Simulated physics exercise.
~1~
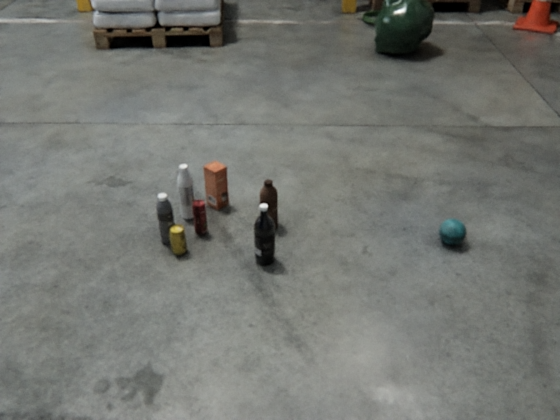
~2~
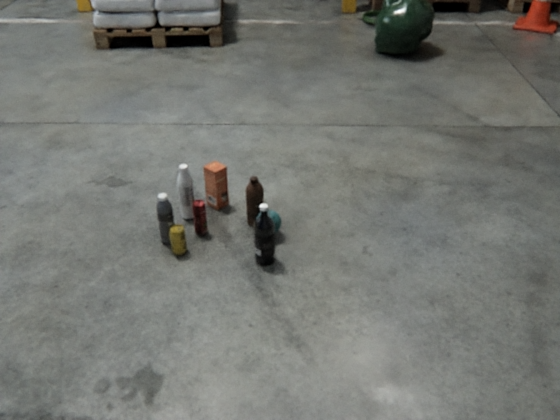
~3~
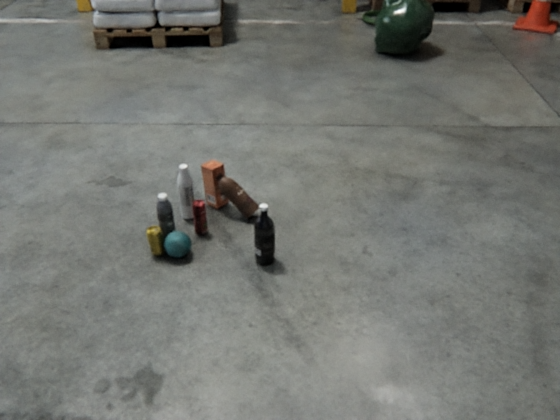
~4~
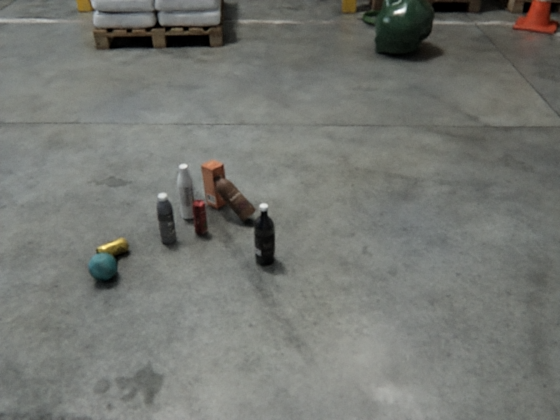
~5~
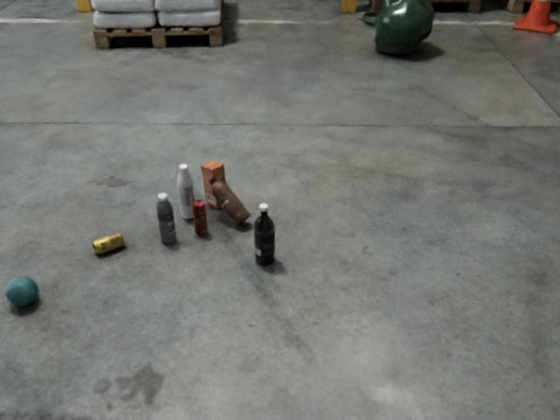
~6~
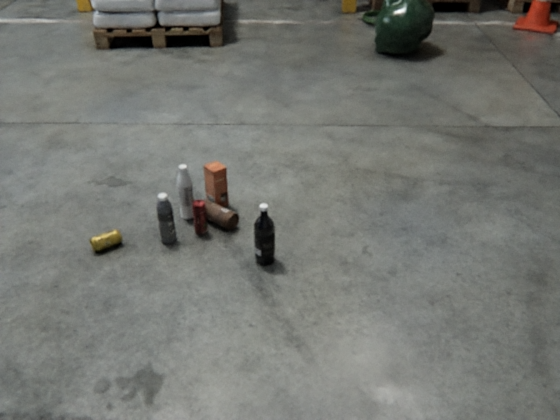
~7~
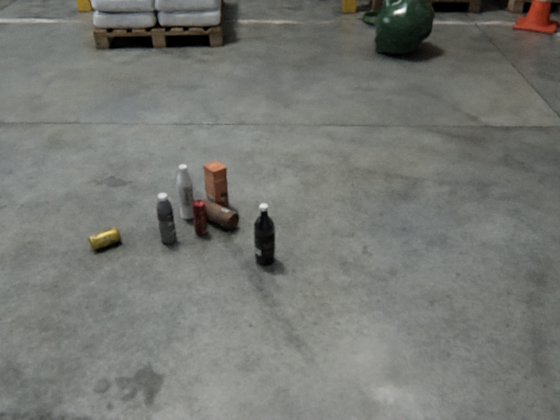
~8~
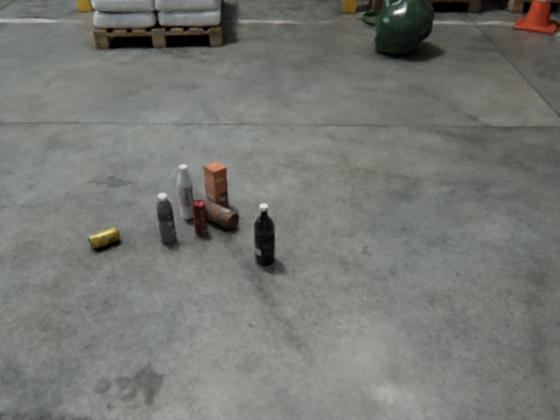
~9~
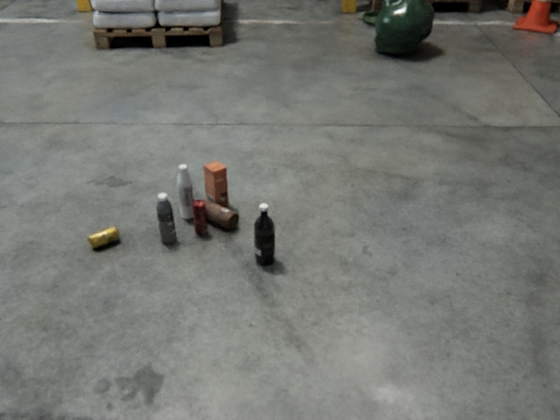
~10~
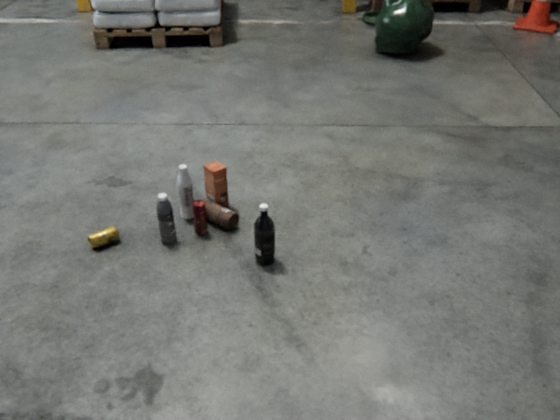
On a concrete warehouse floor, a turquoise ball rolled in from the right, knocked a brown bottle against an orange carton, then bowled over a yellow can and rolled away left; the bottle and can ended lying down, the rest still standing.
